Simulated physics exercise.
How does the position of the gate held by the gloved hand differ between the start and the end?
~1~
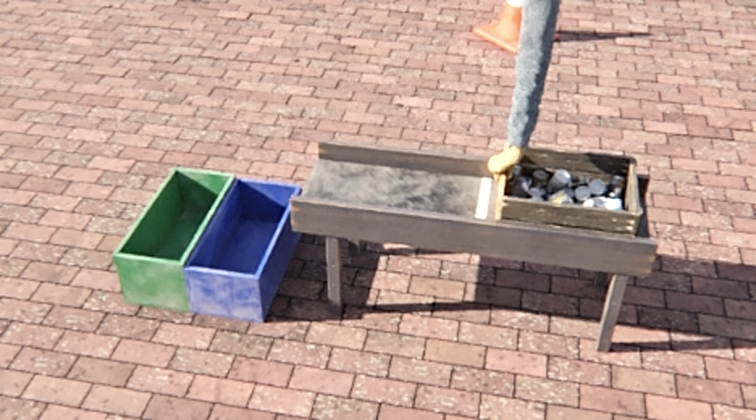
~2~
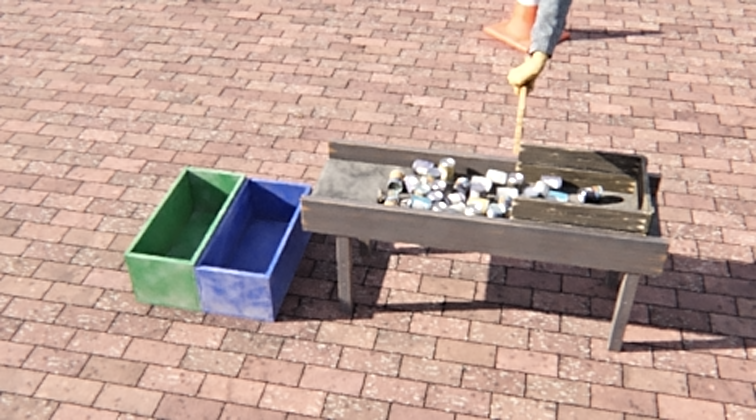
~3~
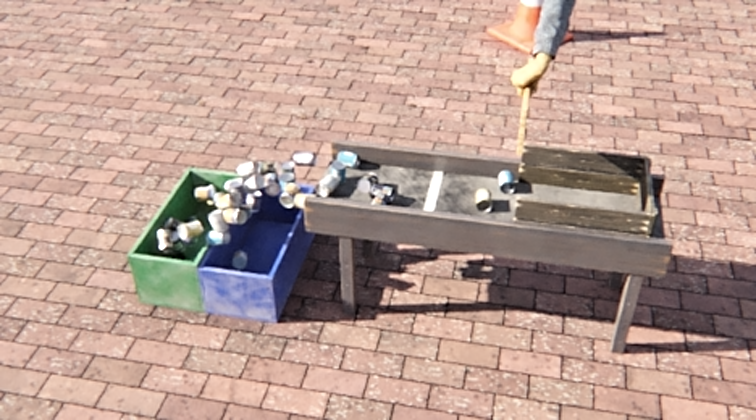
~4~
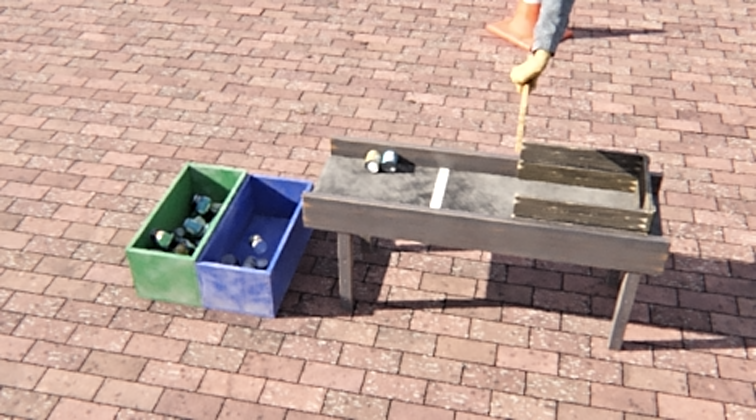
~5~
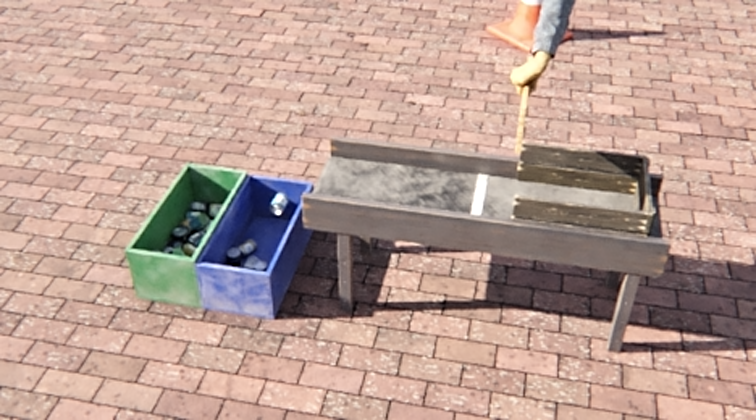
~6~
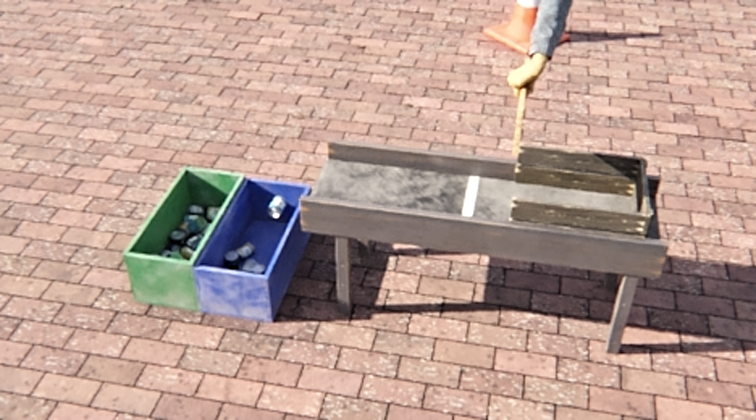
At the start the gate is down, closing off the left side of the pen. At the end the gloved hand is holding it upright, raised above the belt, so the pen's left side is open.
